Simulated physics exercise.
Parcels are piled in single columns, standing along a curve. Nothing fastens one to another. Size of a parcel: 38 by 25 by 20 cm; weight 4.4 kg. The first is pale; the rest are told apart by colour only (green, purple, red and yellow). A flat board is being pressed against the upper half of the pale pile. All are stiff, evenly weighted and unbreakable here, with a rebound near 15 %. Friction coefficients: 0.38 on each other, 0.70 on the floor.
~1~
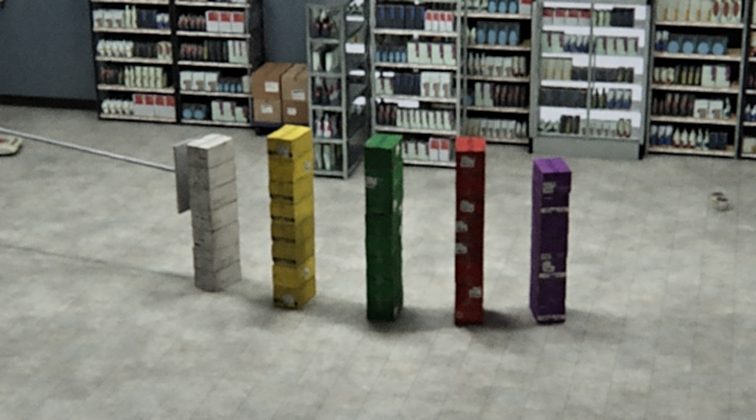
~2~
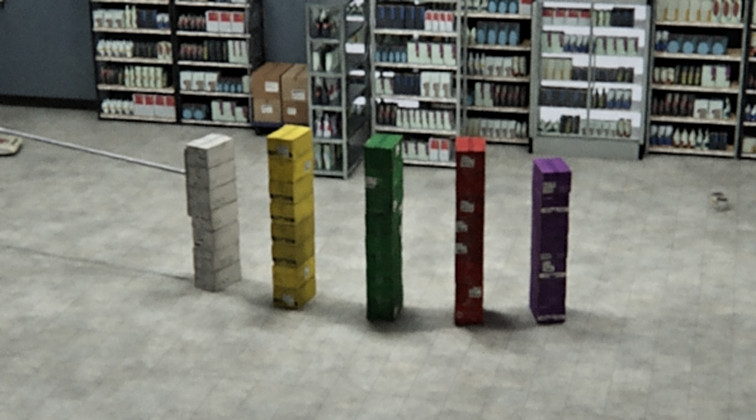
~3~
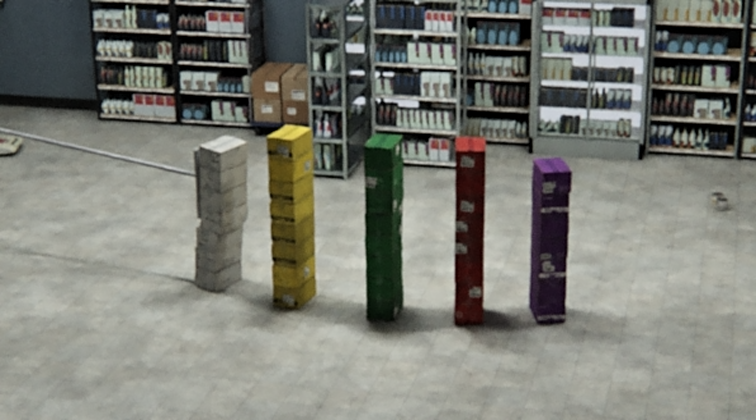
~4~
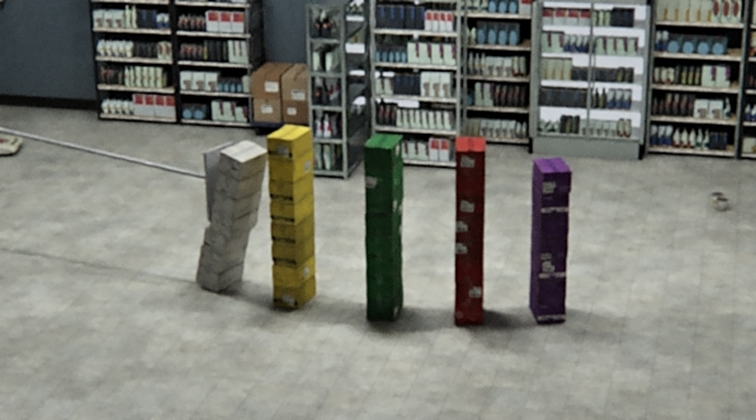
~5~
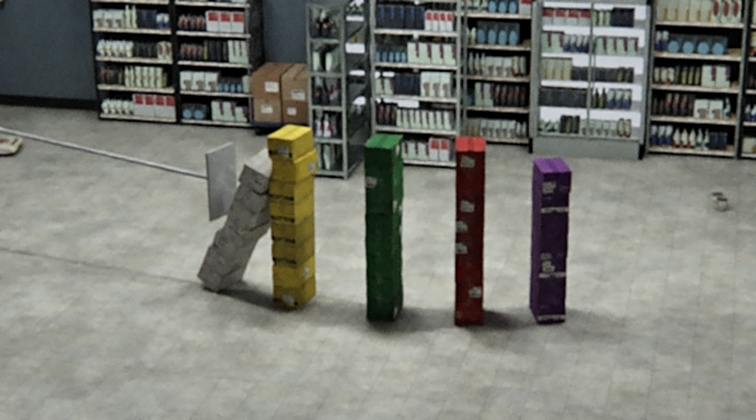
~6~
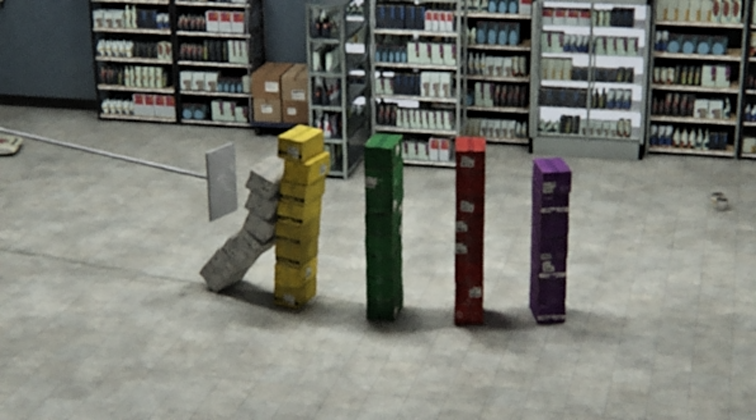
In a store aisle, a flat board pushes the pale stack over against the yellow stack, which shifts.
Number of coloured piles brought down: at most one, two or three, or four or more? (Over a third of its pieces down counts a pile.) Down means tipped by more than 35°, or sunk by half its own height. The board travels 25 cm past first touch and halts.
Piles wrecked: Upwards of three.
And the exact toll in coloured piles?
4 of them.
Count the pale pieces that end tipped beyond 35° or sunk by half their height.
7 of them.
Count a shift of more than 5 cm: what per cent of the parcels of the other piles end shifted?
100 per cent.
Then, 0.43 s past the last view, 7 of the pale pile down; none of the 31 other parcels down, 10 disturbed; top yellow parcel 19° from how it stood, 8 cm lower; top green parcel 47 mm from its place.
Then, 0.97 s past the last view, 7 of the pale pile down; 8 of the 31 other parcels down; top yellow parcel 35° from how it stood, 51 cm lower; top green parcel 19° from how it stood, 7 cm lower.
Then, 1.59 s past the last view, 7 of the pale pile down; 24 of the 31 other parcels down; top yellow parcel upside down; top red parcel 31° from how it stood, 25 cm lower.
Then, 2.33 s past the last view, 7 of the pale pile down; 30 of the 31 other parcels down; top yellow parcel upside down; top red parcel upside down.
In the end, 7 of the pale pile down; 30 of the 31 other parcels down; top purple parcel upside down; top yellow parcel upside down. Wrecked, green, purple, red and yellow. From the last view, middles, top yellow parcel near (535, 347).
